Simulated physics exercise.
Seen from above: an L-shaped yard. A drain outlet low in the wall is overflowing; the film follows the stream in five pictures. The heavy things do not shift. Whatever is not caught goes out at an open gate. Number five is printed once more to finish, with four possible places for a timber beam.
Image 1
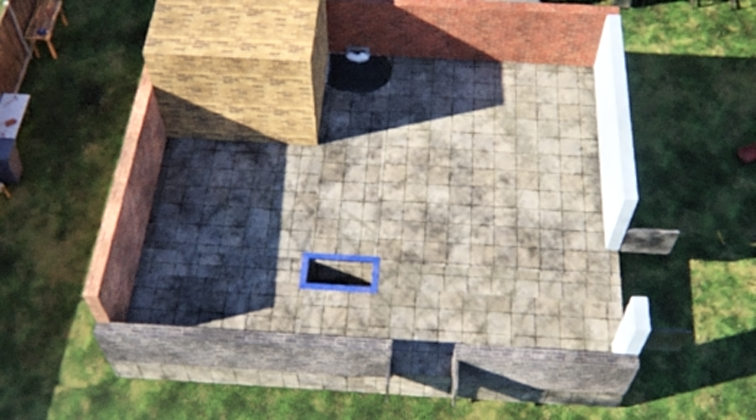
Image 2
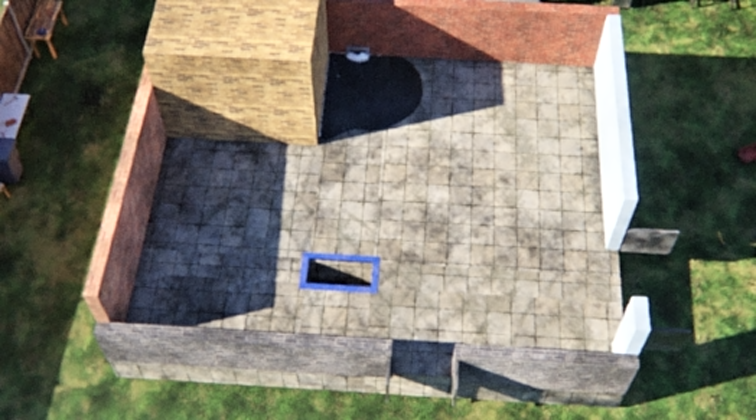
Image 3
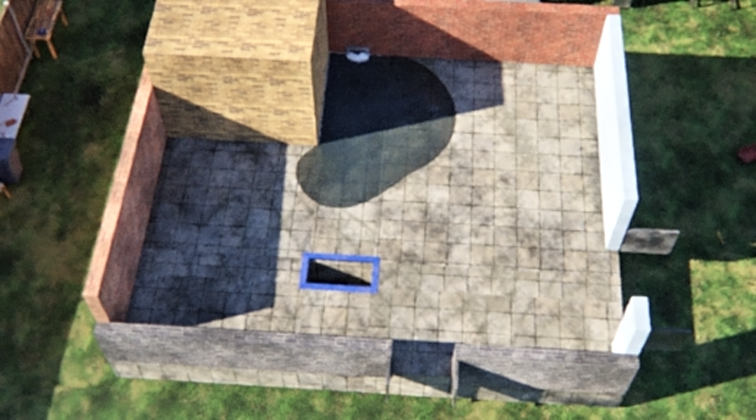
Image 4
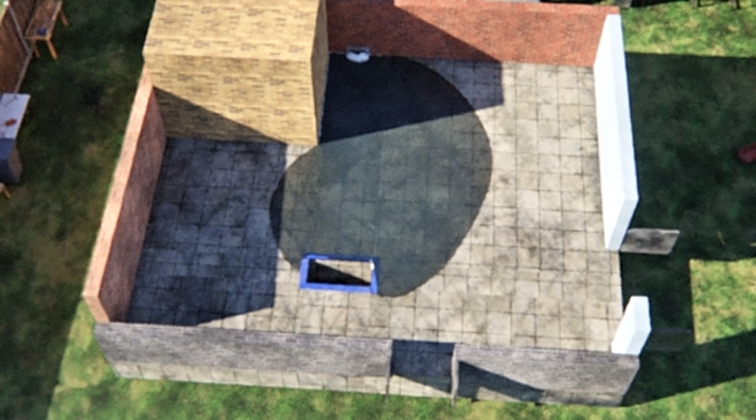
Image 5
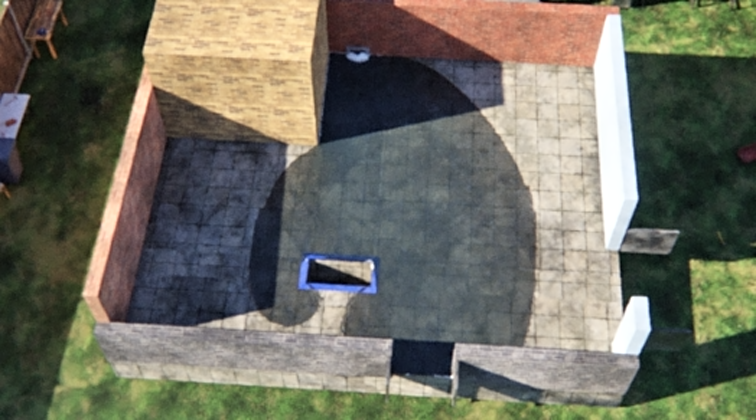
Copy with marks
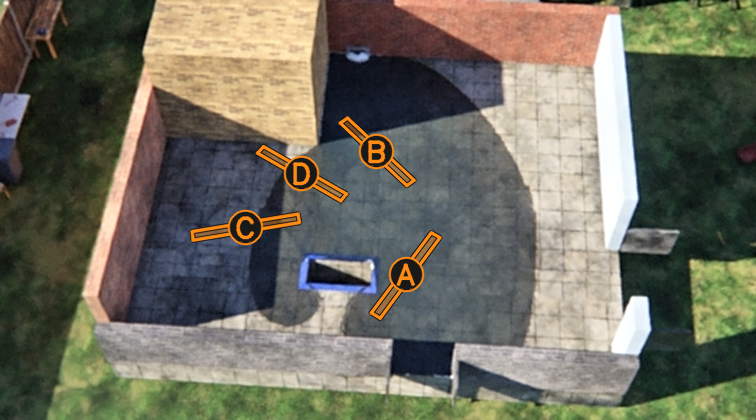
Dark water spread from beside a white outlet near the back wall of a walled, paved yard, widening across the slabs until it reached the blue-edged drain, then curled around it toward the front wall.
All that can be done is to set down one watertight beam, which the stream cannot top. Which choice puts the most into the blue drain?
The answer is place A.
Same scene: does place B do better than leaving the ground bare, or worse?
Place B is worse.
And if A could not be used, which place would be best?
It is C.
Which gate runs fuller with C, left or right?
More leaves on the left.
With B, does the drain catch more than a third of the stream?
No.
In orange, A from (375, 315) to (435, 235); B from (343, 120) to (410, 182); C from (192, 235) to (298, 218); D from (260, 149) to (343, 197).
If A is chosen, about 54 % of the stream goes into the blue drain, about 44 % out by the gates.
If B is chosen, about 21 % of the stream goes into the blue drain, about 77 % out by the gates.
If C is chosen, about 34 % of the stream goes into the blue drain, about 63 % out by the gates.
If D is chosen, about 16 % of the stream goes into the blue drain, about 82 % out by the gates.
